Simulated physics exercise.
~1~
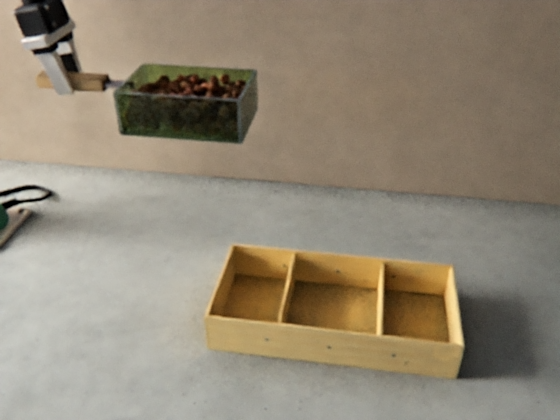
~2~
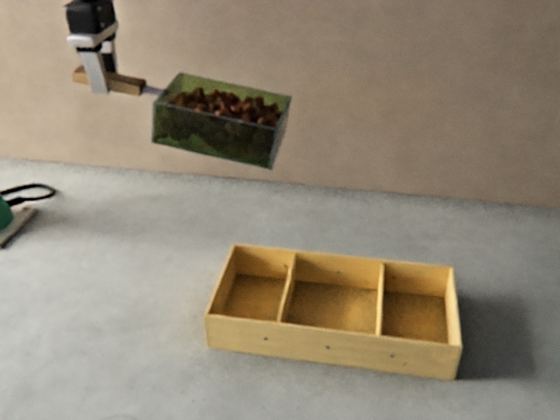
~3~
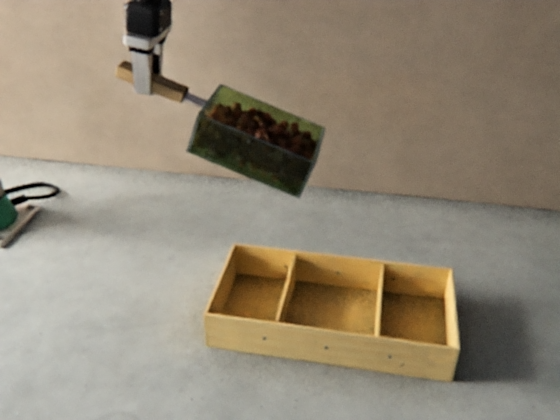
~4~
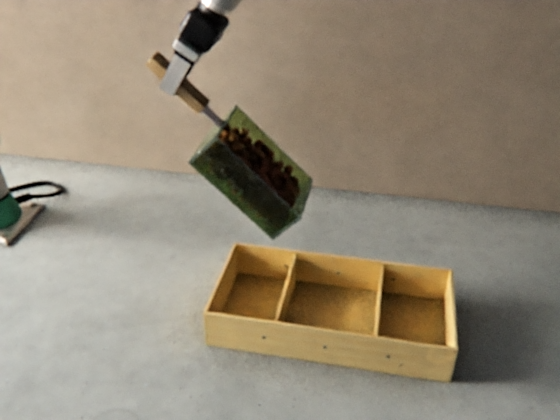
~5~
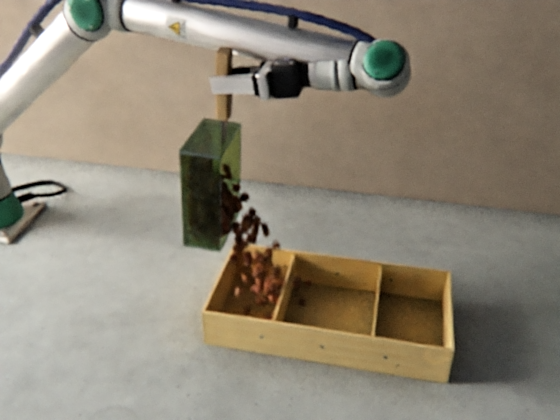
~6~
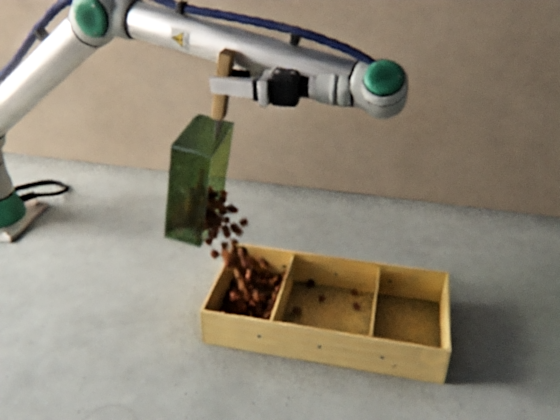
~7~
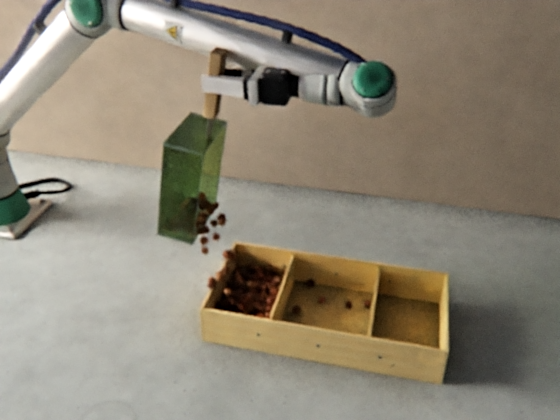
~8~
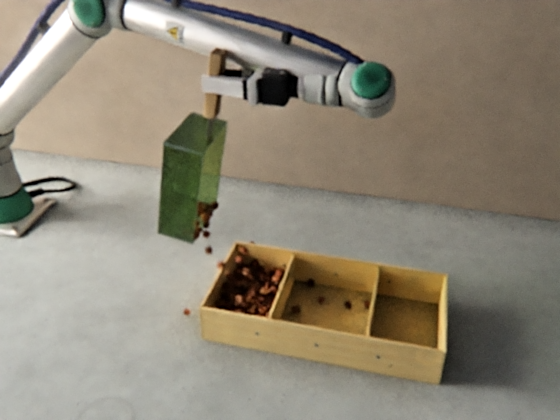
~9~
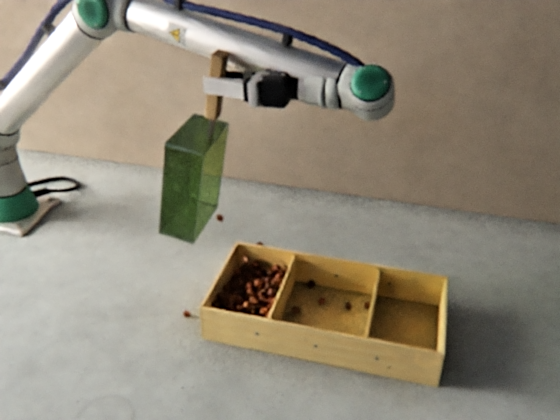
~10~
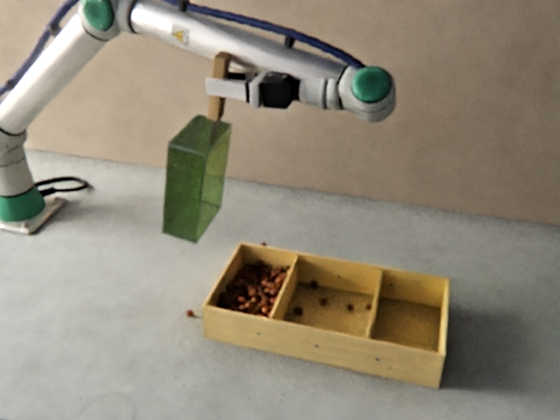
The footage shows a robot arm carrying a green transparent box of hazelnuts rightward and tipping it over a wooden crate with three compartments. The nuts pour mostly into the left compartment, with a few in the middle and a couple on the table, leaving the box empty.
